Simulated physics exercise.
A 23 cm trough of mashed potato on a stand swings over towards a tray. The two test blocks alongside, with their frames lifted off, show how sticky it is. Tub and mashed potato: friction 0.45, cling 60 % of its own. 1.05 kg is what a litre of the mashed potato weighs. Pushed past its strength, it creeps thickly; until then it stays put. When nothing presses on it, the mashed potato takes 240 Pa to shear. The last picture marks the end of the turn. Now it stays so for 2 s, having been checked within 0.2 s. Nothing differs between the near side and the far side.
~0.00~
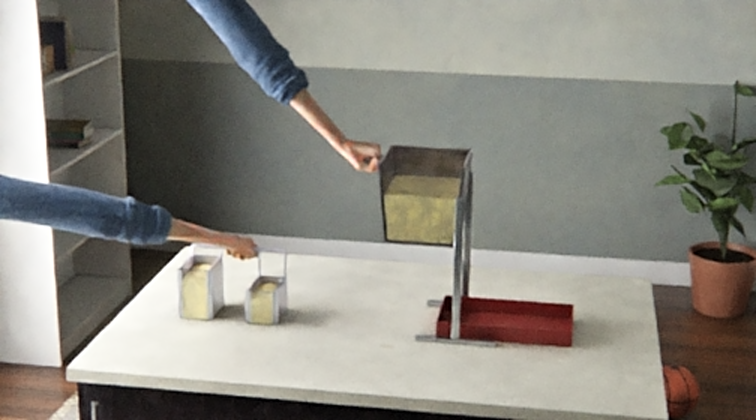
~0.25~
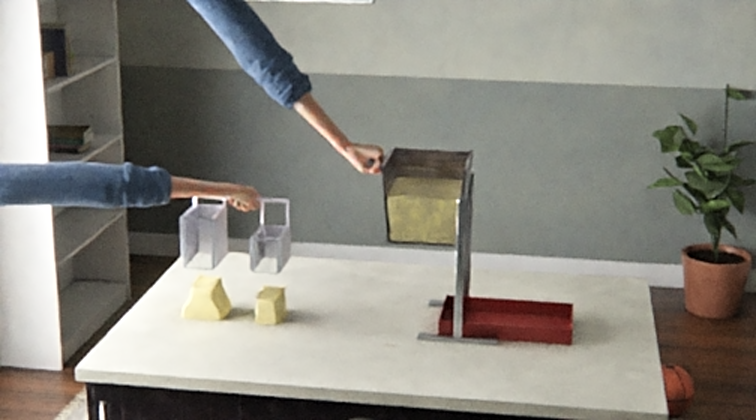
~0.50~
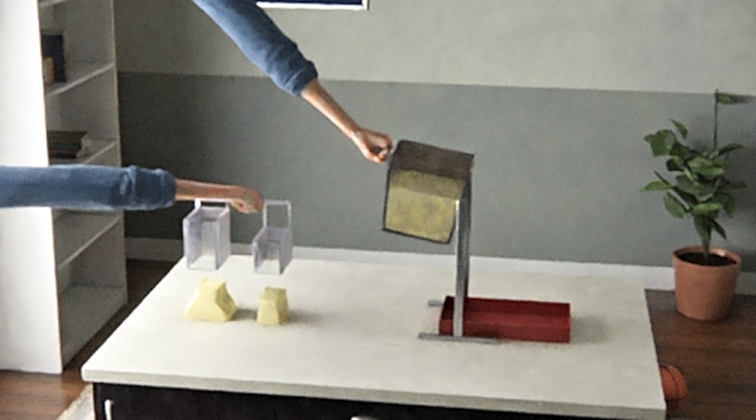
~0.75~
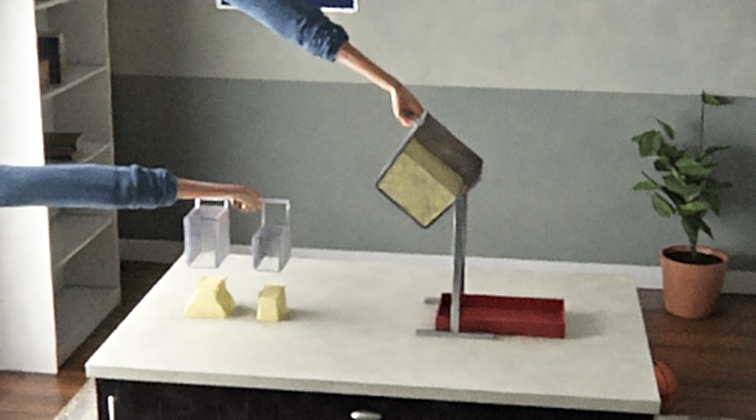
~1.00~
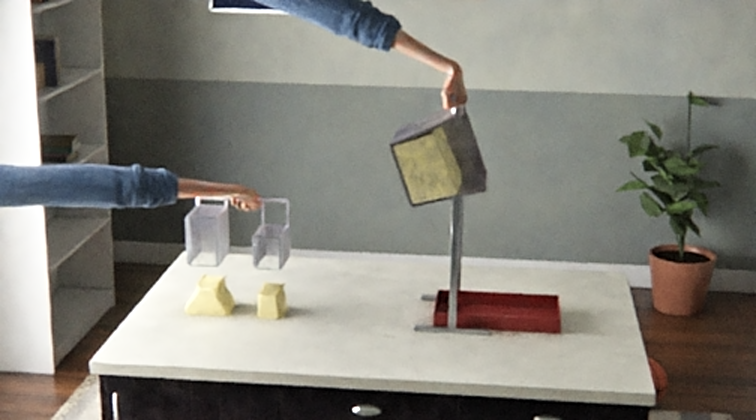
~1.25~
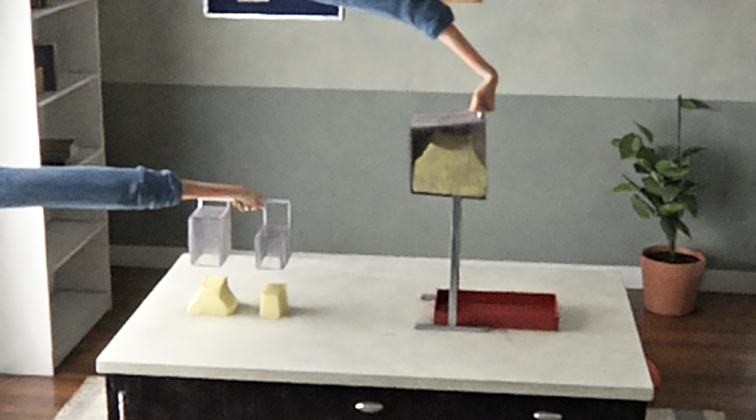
One hand lifted two clear molds off pale yellow blocks, which sagged a little, the left one more, and another hand then tilted a tub of mashed potato steeply over on its stand.
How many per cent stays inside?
60 %.
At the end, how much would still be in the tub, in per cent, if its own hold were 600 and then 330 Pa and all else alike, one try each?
Try one gives 100 per cent, try two gives 70 per cent.
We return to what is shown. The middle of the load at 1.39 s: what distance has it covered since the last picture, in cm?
Some 4 cm.
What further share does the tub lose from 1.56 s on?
My estimate is near 6 in a hundred.
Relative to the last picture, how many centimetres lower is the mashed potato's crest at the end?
8 cm or so.
After 1.39 s, the tub is at 88 degrees and holds 88 %.
After 1.56 s, the tub is at 88 degrees and holds 66 %.
After 1.73 s, the tub is at 88 degrees and holds 60 %.
After 1.90 s, the tub is at 88 degrees and holds 60 %.
After 3.25 s, the tub is at 88 degrees and holds 60 %.
